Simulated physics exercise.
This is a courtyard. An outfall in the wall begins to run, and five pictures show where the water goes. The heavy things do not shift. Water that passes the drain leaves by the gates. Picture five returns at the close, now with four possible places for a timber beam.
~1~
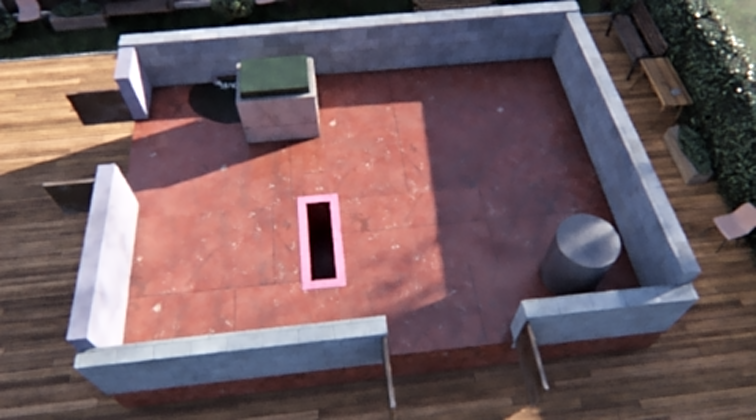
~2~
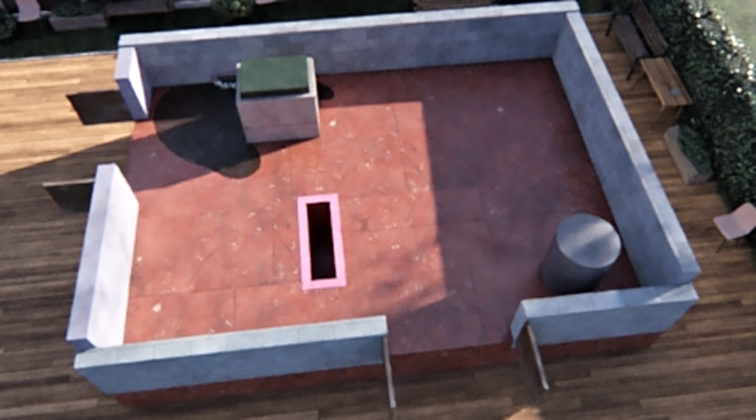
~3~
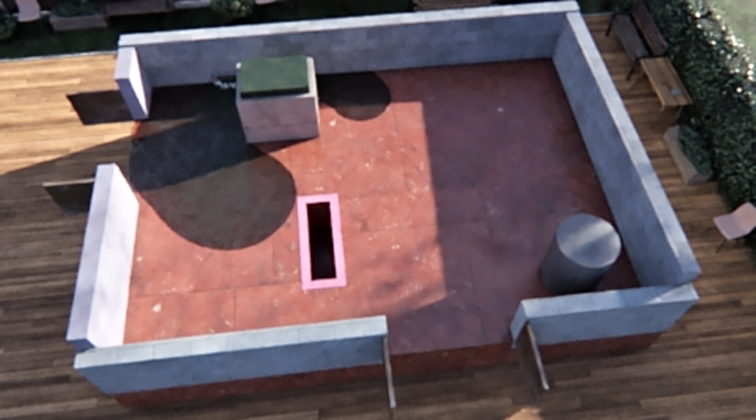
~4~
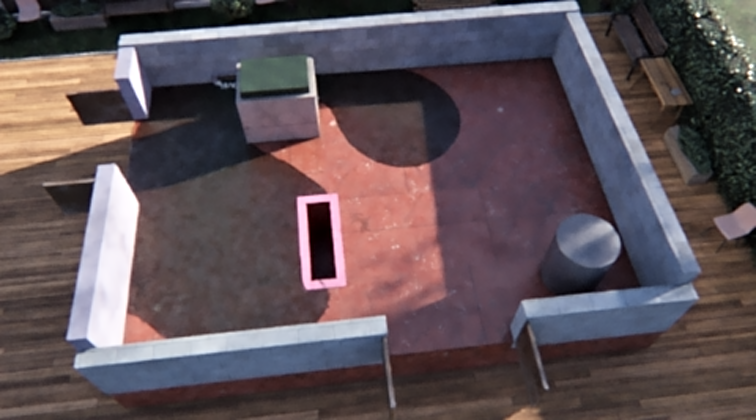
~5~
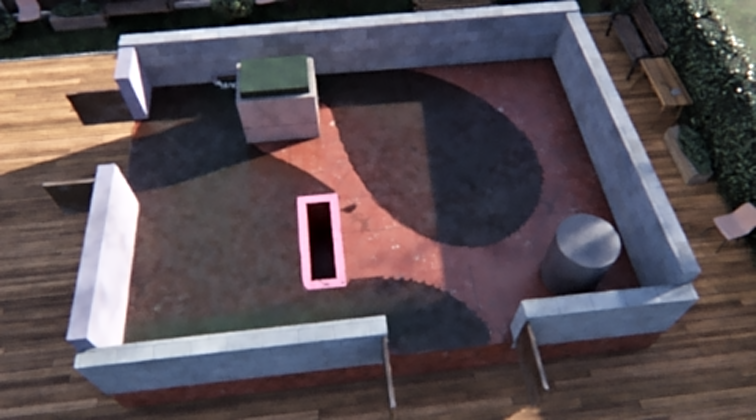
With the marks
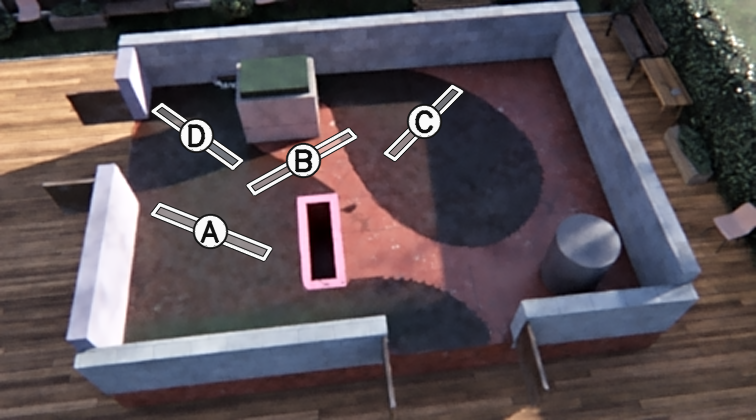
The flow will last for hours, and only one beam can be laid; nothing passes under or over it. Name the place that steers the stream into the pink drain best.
The best position is A.
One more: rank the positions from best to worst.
Best to worst: A, D, C, B.
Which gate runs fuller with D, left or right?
More leaves on the right.
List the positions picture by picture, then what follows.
The first picture shows outfall at (230, 77); pink drain at (321, 240); open gate at (448, 333); open gate at (144, 159); front seen at (215, 117), 3 % of the ground wet; pink drain still dry.
The second picture shows front seen at (220, 171), 9 % of the ground wet; pink drain still dry.
The third picture shows front seen at (237, 241), 22 % of the ground wet; pink drain still dry.
The fourth picture shows front seen at (320, 301), 42 % of the ground wet; pink drain taking water.
The fifth picture shows front seen at (530, 198), 60 % of the ground wet; pink drain taking water.
On the marked copy, A from (156, 209) to (267, 253); B from (251, 189) to (351, 133); C from (390, 156) to (456, 89); D from (157, 107) to (237, 164).
For position A, about 51 % of the stream goes into the pink drain, about 48 % out by the gates.
For position B, about 7 % of the stream goes into the pink drain, about 91 % out by the gates.
For position C, about 20 % of the stream goes into the pink drain, about 77 % out by the gates.
For position D, about 30 % of the stream goes into the pink drain, about 68 % out by the gates.
